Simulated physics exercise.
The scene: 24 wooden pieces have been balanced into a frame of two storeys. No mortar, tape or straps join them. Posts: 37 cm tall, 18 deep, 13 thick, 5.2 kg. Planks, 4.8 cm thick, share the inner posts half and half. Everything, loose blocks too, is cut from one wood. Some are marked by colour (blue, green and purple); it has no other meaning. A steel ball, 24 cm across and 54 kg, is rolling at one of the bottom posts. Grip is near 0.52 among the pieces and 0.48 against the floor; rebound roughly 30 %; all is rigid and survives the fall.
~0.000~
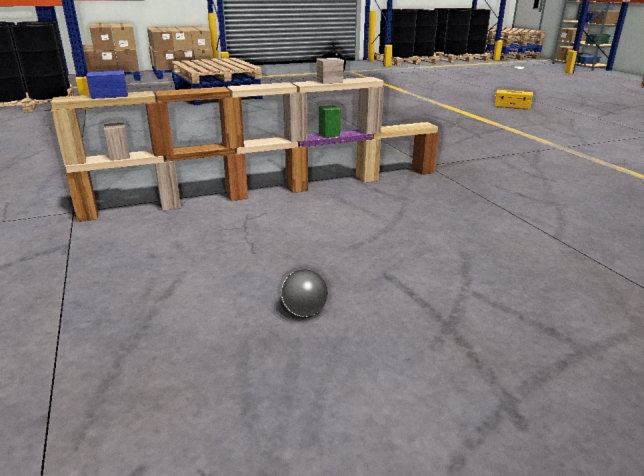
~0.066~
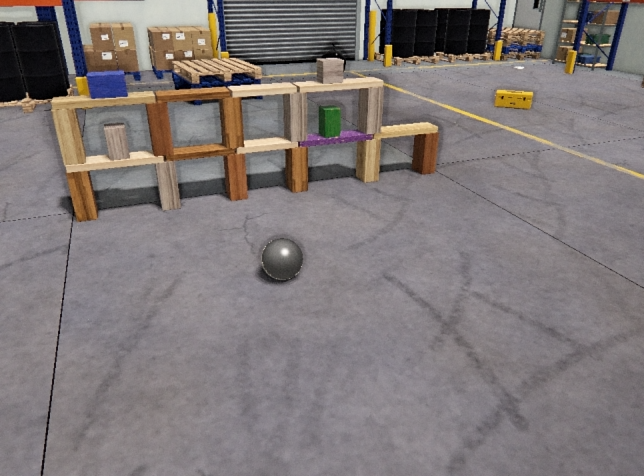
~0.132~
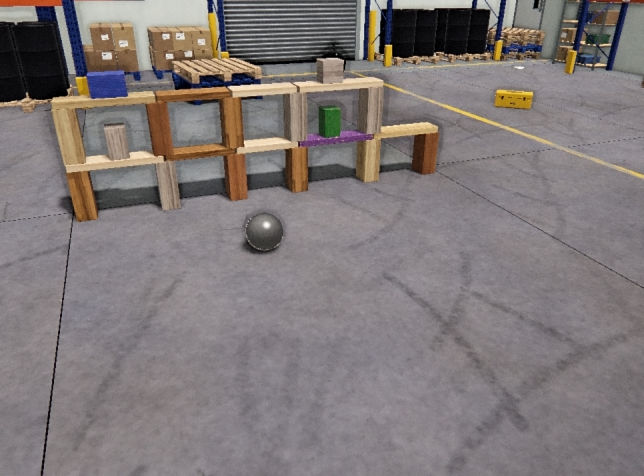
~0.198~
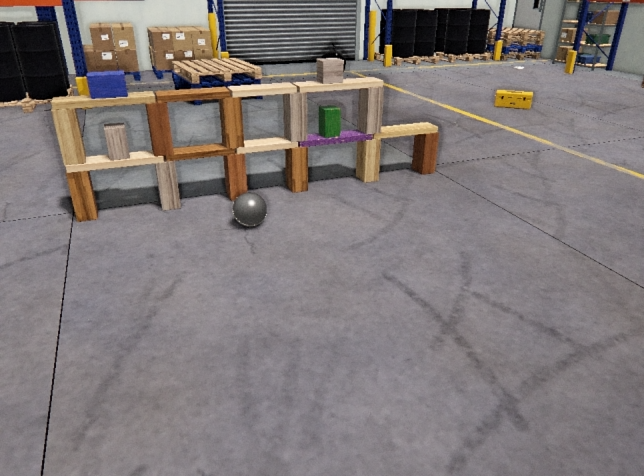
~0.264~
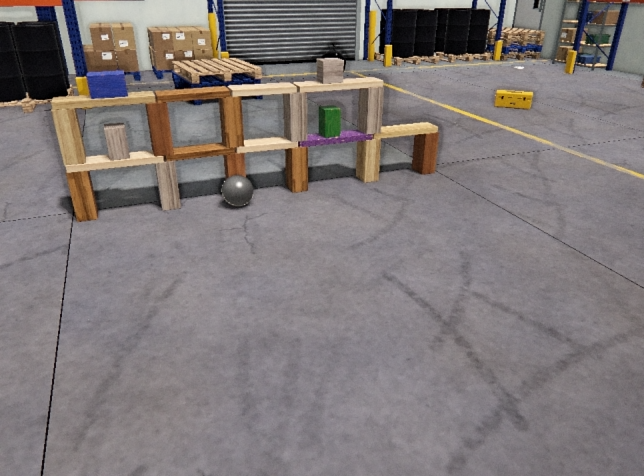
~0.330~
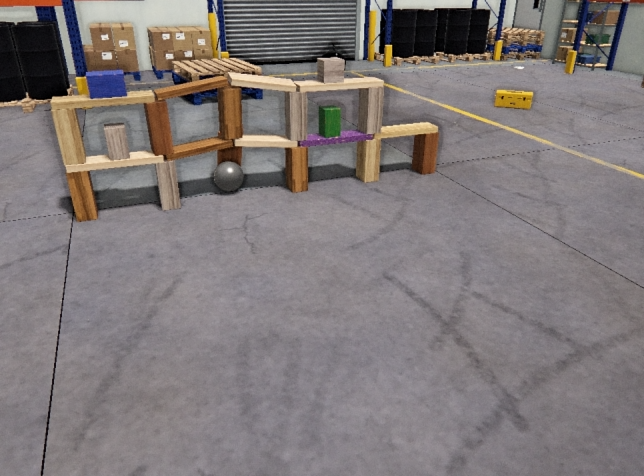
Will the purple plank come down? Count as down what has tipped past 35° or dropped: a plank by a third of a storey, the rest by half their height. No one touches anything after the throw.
The purple plank remains up.
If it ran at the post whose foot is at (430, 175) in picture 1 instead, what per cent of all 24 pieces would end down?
In that case 10 per cent.
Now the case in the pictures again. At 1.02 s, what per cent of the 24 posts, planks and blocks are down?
By then 25 per cent.
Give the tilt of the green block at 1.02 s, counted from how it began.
About 0°.
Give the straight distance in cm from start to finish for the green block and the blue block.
Moved: Green 0, blue 0.
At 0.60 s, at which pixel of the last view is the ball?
Around (202, 140).
After 0.60 s, ball still moving; 1 of the 24 pieces down; purple plank unmoved; blue block 32 mm from its place.
After 1.02 s, ball still moving; 6 of the 24 pieces down; purple plank unmoved; blue block 23 mm from its place.
In the end (2.1 s), ball rolling away; 6 of the 24 pieces down; purple plank unmoved; blue block 23 mm from its place; green block unmoved. From the last view, middles, purple plank near (334, 138), blue block near (108, 85).
